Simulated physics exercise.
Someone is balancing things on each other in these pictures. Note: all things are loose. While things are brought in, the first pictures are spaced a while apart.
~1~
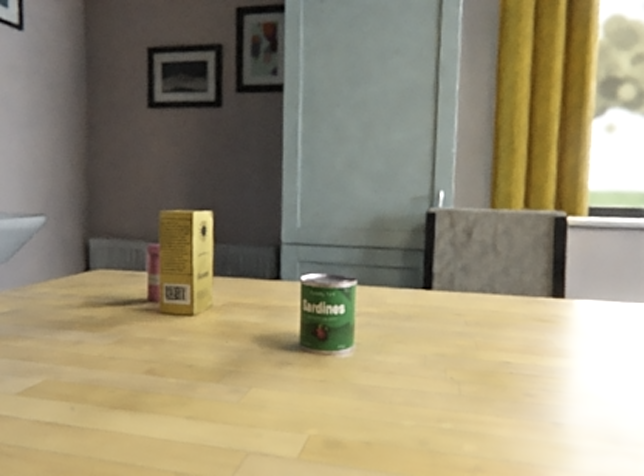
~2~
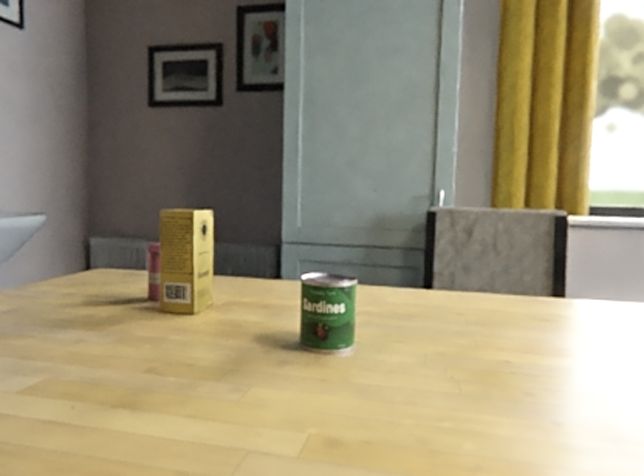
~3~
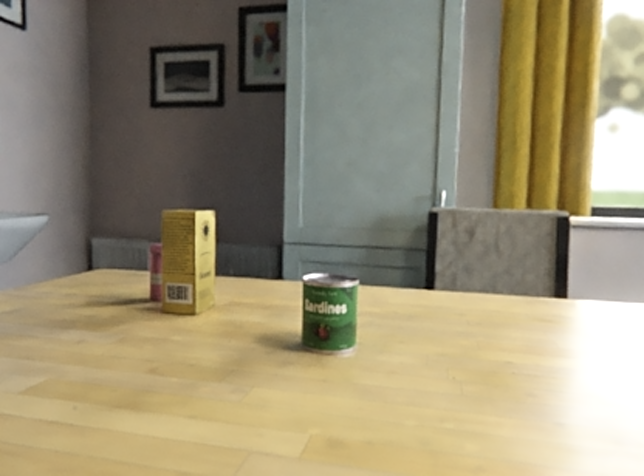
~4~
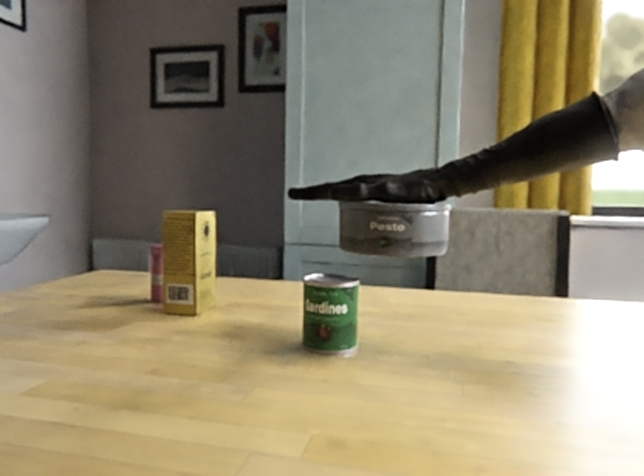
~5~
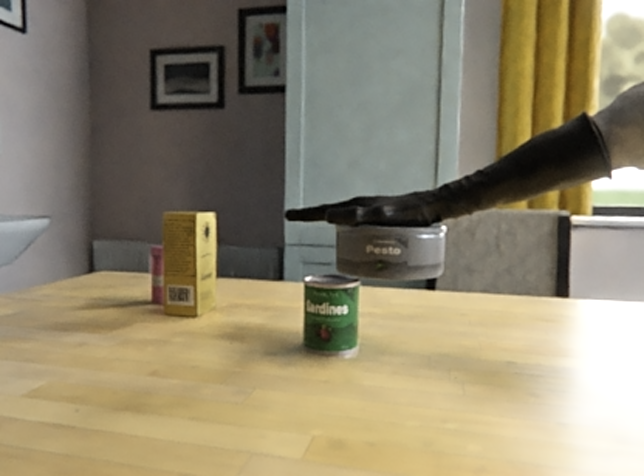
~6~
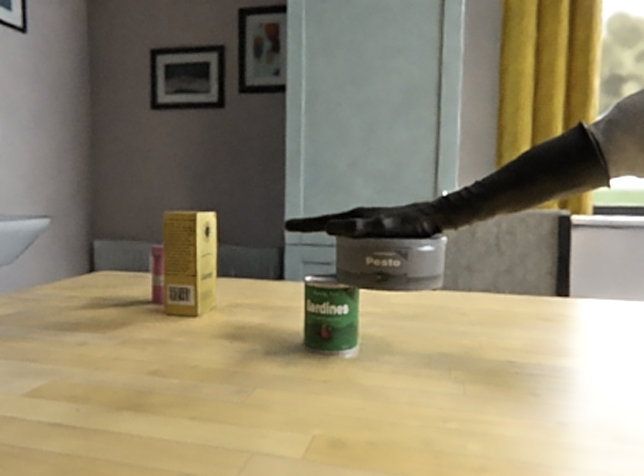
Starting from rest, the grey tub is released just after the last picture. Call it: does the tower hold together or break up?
It breaks up.
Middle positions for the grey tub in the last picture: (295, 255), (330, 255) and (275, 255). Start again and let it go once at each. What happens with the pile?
Result per try: First toppled, second still standing, third toppled.
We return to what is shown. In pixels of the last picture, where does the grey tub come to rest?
Close to pixel (397, 296).
Then, 0.30 s on from there, grey tub now fallen.
Then, 0.40 s on from there, things are still on the move.
Then, 1.30 s on from there, nothing new.
Then, 2.40 s on from there, grey tub resting near (397, 296).
In the end, fallen, grey tub; the other 3 unmoved. At the end, from the last picture's camera, grey tub near (397, 296). The pile loses its balance.
